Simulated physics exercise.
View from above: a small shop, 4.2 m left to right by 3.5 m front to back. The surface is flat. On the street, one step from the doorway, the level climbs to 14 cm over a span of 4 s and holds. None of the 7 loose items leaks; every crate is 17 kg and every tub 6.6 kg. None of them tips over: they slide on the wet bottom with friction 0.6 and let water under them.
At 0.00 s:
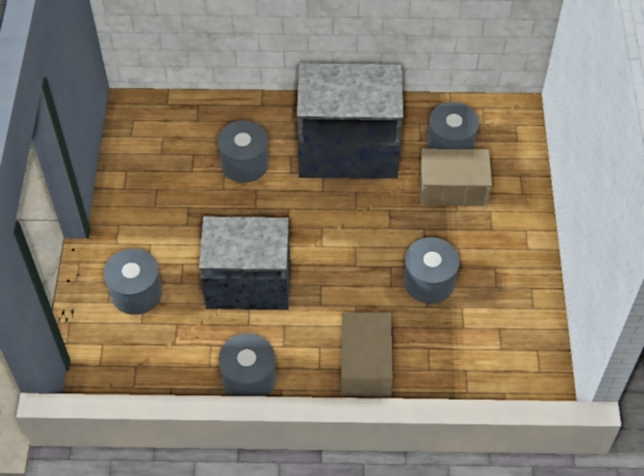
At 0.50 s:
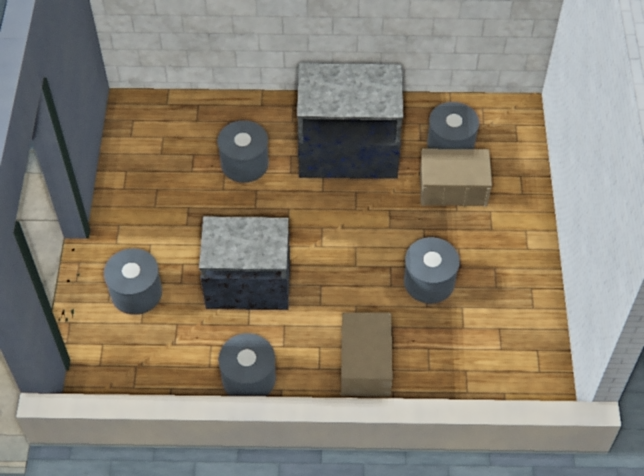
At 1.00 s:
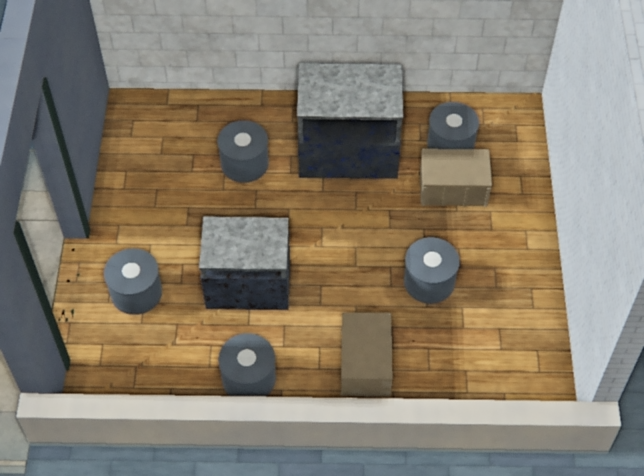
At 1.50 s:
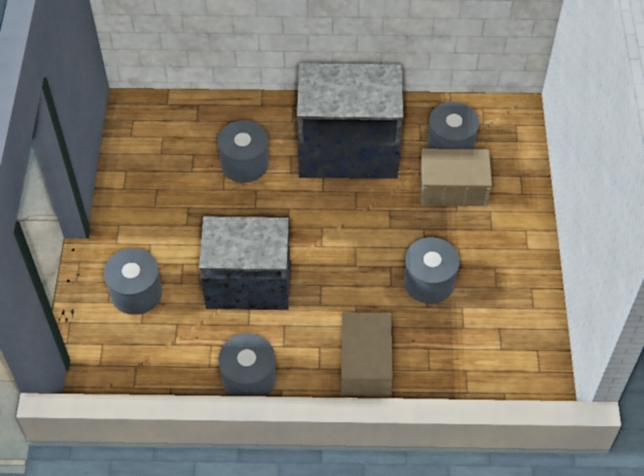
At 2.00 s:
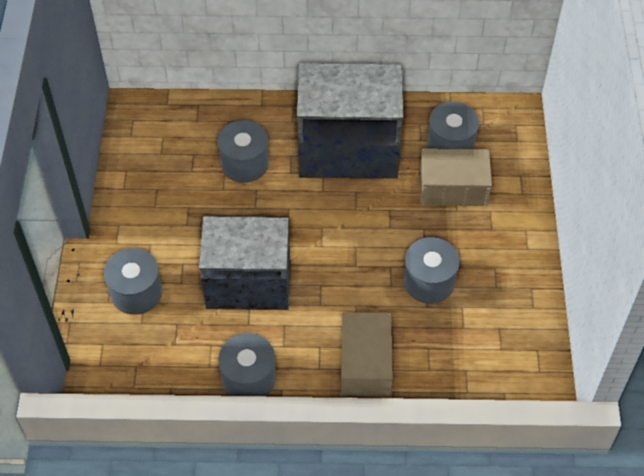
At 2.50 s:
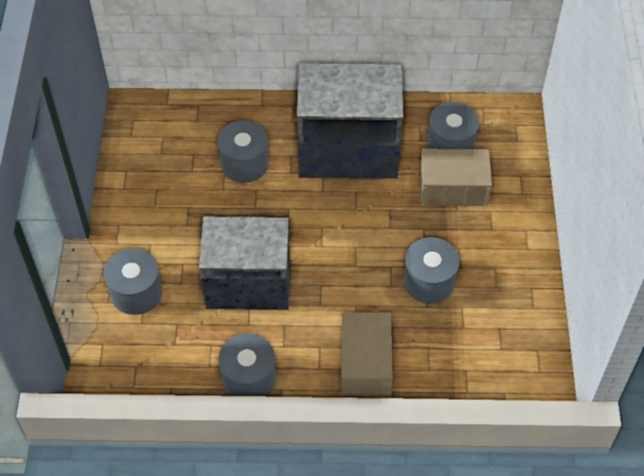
The clip shows a small shop from above, with grey tubs, tan crates and stone-topped blocks staying still on a wooden floor. The paving outside turns bluish, then a thin patch of water spreads just inside the left doorway.
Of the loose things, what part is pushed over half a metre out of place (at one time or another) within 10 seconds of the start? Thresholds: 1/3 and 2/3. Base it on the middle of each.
The share is in the middle band.
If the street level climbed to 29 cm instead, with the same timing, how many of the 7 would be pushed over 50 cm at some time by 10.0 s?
Then it comes to 5.
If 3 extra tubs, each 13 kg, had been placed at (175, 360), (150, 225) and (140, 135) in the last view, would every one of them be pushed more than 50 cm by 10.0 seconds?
In the same order as the question: Farther, not as far, not as far.
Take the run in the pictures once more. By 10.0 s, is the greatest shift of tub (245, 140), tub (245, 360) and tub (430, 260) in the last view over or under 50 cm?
One by one in that order: Above; above; below.
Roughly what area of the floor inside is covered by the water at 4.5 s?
Around 3.5 m2 of it.
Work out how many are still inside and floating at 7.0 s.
I get 1.
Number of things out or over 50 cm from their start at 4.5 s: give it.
At that moment it comes to 0.
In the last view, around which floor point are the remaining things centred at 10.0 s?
I'd put it close to (380, 242) in the last view.
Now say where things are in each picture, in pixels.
The first frame shows a crate at (367, 345), on the bottom; a tub at (454, 121) rests on the ground; 0.0 m2 under water; 0 of 7 have shifted.
The second frame shows a crate at (367, 345), on the bottom; a tub at (454, 121) rests on the ground; 0.0 m2 under water; 0 of 7 have shifted.
The third frame shows a crate at (367, 345) rests on the ground; a tub at (454, 121) rests on the ground; water covers 0.0 m2; 0 of 7 have shifted.
The fourth frame shows a crate at (367, 345), on the bottom; a tub at (454, 121) rests on the ground; water covers 0.0 m2; 0 of 7 have shifted.
The fifth frame shows a crate at (367, 345), on the bottom; a tub at (454, 121), on the bottom; 0.0 m2 under water; 0 of 7 have shifted.
The sixth frame shows a crate at (367, 345), on the bottom; a tub at (454, 121), on the bottom; water covers 0.1 m2; 0 of 7 have shifted.
After 3.5 s 0 of 7 are over 50 cm from their spots; 0 afloat.
After 4.5 s 0 of 7 are over 50 cm from their spots; 0 afloat.
After 7.0 s 2 of 7 are over 50 cm from their spots; 1 afloat.
After 10.0 s 3 of 7 are over 50 cm from their spots, and 3 have been at some point; 3 afloat.
